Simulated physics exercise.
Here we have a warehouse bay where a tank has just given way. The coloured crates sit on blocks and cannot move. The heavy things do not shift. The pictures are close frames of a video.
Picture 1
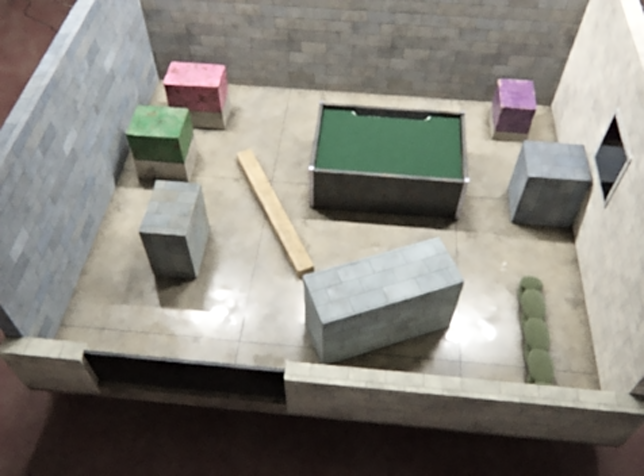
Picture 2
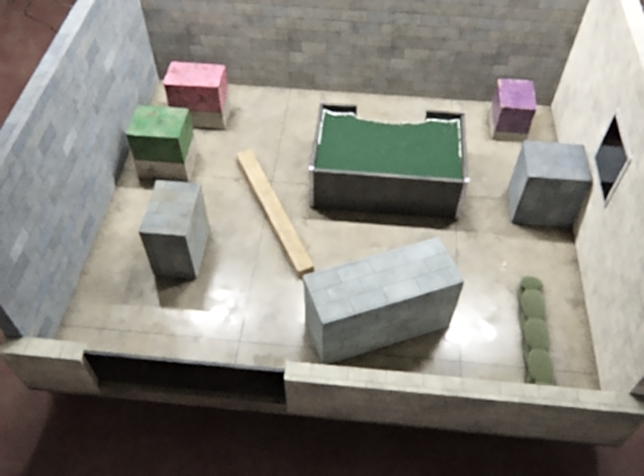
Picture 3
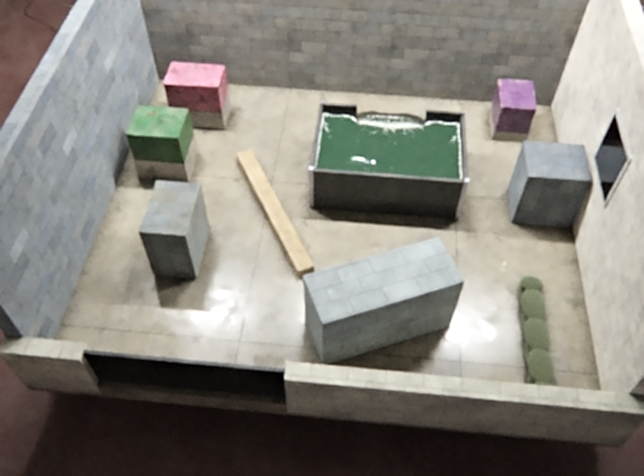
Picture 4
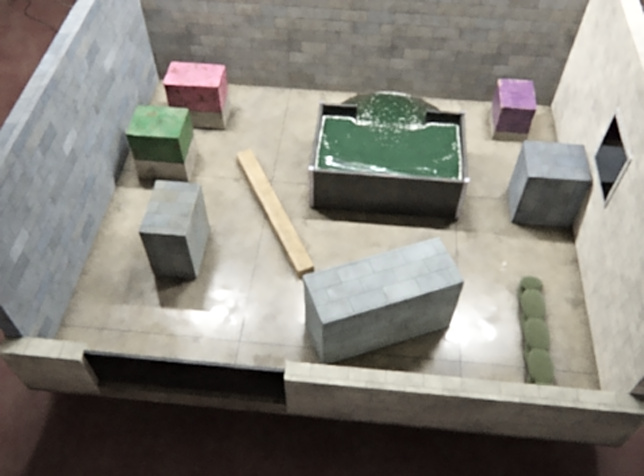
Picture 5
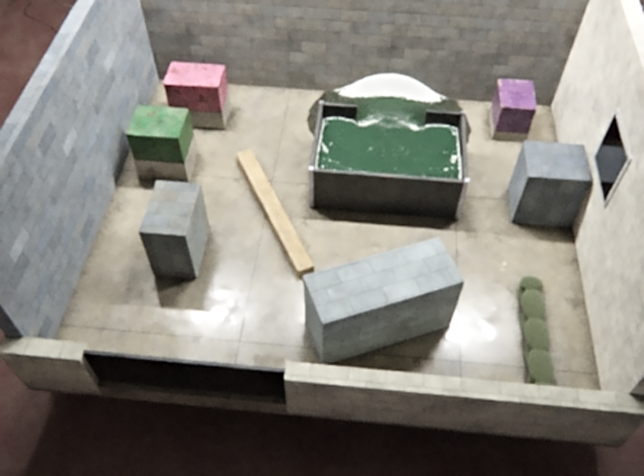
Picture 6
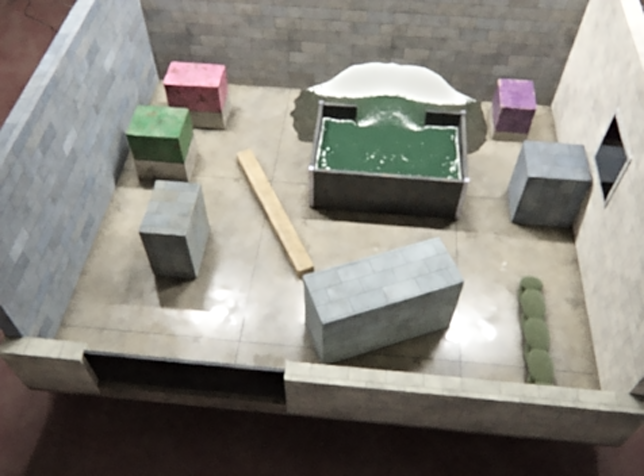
We see a walled bay with coloured and grey blocks, a plank and a dark tank of green water, whose surface ripples before water pours through a gap in the far side and fans out across the floor behind it.
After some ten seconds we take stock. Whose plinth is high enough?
The green crate keeps dry; the purple crate is soaked; the pink crate keeps dry.
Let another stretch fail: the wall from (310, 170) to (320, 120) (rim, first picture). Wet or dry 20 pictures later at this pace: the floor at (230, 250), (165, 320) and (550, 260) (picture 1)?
In that order: Wet, under water, dry.
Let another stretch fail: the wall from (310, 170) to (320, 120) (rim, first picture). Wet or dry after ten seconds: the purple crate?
One by one: The purple one escapes it.
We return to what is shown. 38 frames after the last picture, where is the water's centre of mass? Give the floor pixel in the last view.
Roughly at (351, 183).
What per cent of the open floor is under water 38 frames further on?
Close to 85 %.
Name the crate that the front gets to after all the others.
That is the crate marked green.
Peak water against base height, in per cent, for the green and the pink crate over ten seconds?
Near 40 and 60 in a hundred.
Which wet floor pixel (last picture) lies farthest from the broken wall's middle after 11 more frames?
At about (159, 81).
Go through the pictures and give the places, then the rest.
In the first picture, still water in the tank at (390, 144).
In the second picture, the front is at a hidden place, out from the gap on the tank's far side.
In the third picture, the front is at a hidden place, out from the gap on the tank's far side.
In the fourth picture, water pours out on the tank's far side and has run to (367, 95).
In the fifth picture, water pours out on the tank's far side and has run to (329, 93).
In the sixth picture, the front is at (307, 91), out from the gap on the tank's far side.
A moment on, water covers 15 % of the floor; the green crate not reached, the purple crate water round its plinth, the pink crate water round its plinth.
Next, water covers 30 % of the floor; the green crate water round its plinth, the purple crate water round its plinth, the pink crate water round its plinth.
Then, water covers 50 % of the floor; the green crate water round its plinth, the purple crate water round its plinth, the pink crate water round its plinth.
Later, water covers 85 % of the floor; the green crate water round its plinth, the purple crate water round its plinth, the pink crate water round its plinth.
In the end, water covers 95 % of the floor; the green crate stayed above the water, the purple crate was topped, the pink crate stayed above the water.
